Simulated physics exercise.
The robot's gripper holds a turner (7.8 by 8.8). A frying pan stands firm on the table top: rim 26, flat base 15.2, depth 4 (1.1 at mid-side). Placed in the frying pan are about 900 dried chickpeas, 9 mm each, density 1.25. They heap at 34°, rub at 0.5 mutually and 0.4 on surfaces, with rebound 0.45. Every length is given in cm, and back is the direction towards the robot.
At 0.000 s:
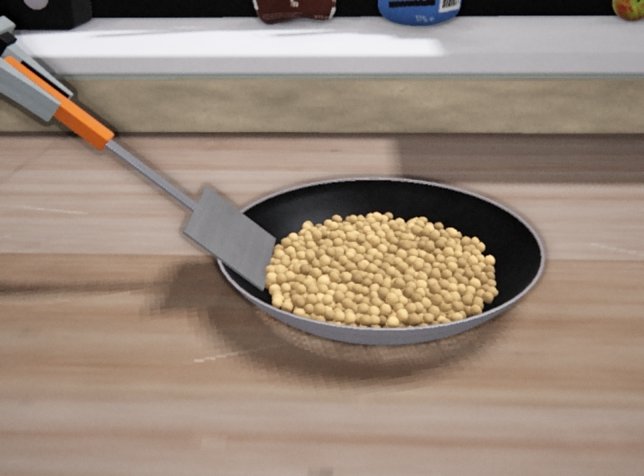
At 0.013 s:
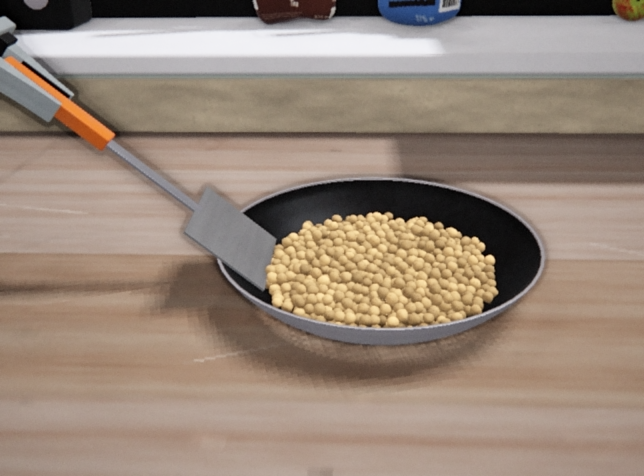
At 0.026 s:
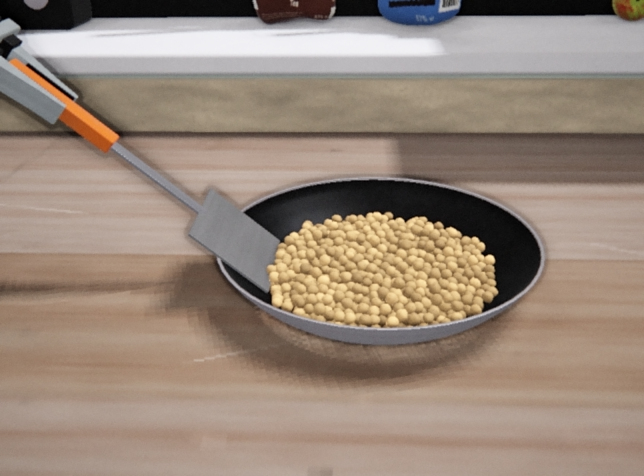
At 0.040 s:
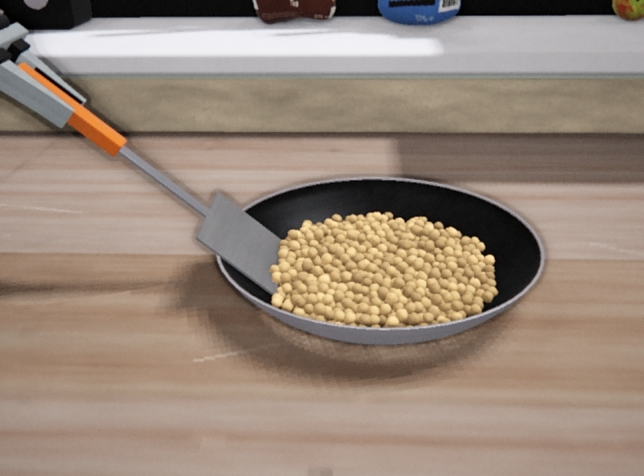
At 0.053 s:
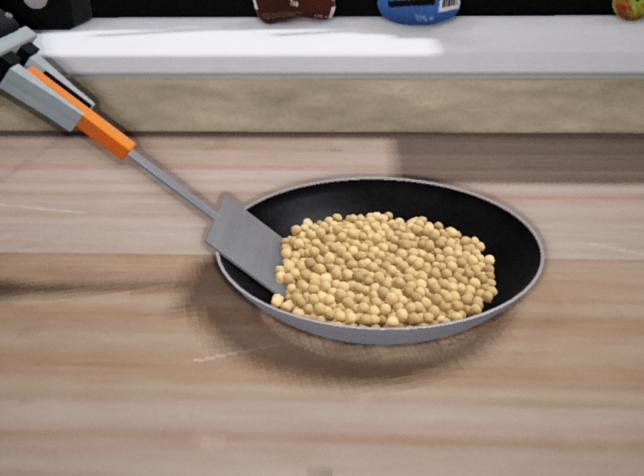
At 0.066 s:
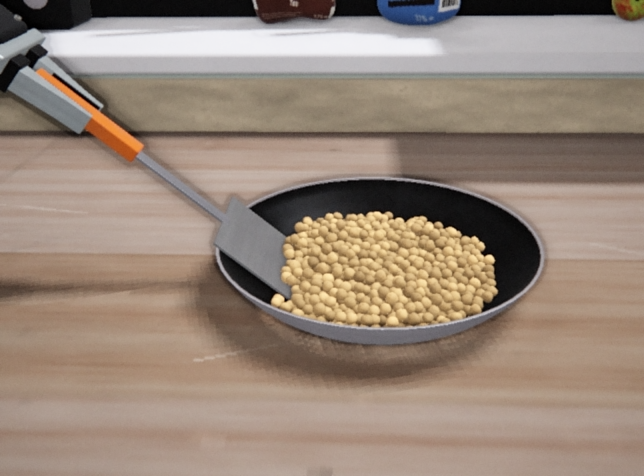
A robot gripper held a metal turner with an orange handle at the left edge of a black frying pan heaped with chickpeas, then slid it slightly right, nudging the nearest ones.
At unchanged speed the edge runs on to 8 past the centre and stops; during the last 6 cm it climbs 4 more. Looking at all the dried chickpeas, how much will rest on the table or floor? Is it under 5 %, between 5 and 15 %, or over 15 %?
It is between 5 and 15 %.
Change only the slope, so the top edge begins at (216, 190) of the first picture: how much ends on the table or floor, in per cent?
Spill: Approx. 10 per cent.
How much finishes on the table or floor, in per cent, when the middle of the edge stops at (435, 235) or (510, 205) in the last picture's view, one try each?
Respectively about 0 and 25 percent end on the table or floor.
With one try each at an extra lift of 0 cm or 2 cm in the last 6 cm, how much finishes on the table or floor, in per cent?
Roughly 10 per cent, then 5 per cent.
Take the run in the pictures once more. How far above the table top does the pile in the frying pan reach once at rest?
Roughly 5.5 centimetres.
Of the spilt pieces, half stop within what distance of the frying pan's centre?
The answer is around 20 cm.
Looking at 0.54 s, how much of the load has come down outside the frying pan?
Roughly 6 percent.
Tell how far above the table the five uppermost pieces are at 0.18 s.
4 cm or so.
By 0.18 s, sloping 41°, highest piece 4 above the table; 900 in the frying pan.
By 0.29 s, sloping 41°, highest piece 5 above the table; 900 in the frying pan.
By 0.54 s, sloping 41°, highest piece 6 above the table; 843 in the frying pan, 51 on the table or floor, 6 on the blade or in flight.
By 1.59 s, sloping 41°, highest piece 5 above the table; 837 in the frying pan, 63 on the table or floor.
Final count, 837 in the frying pan, 63 on the table or floor. That is 7 % on the table or floor.
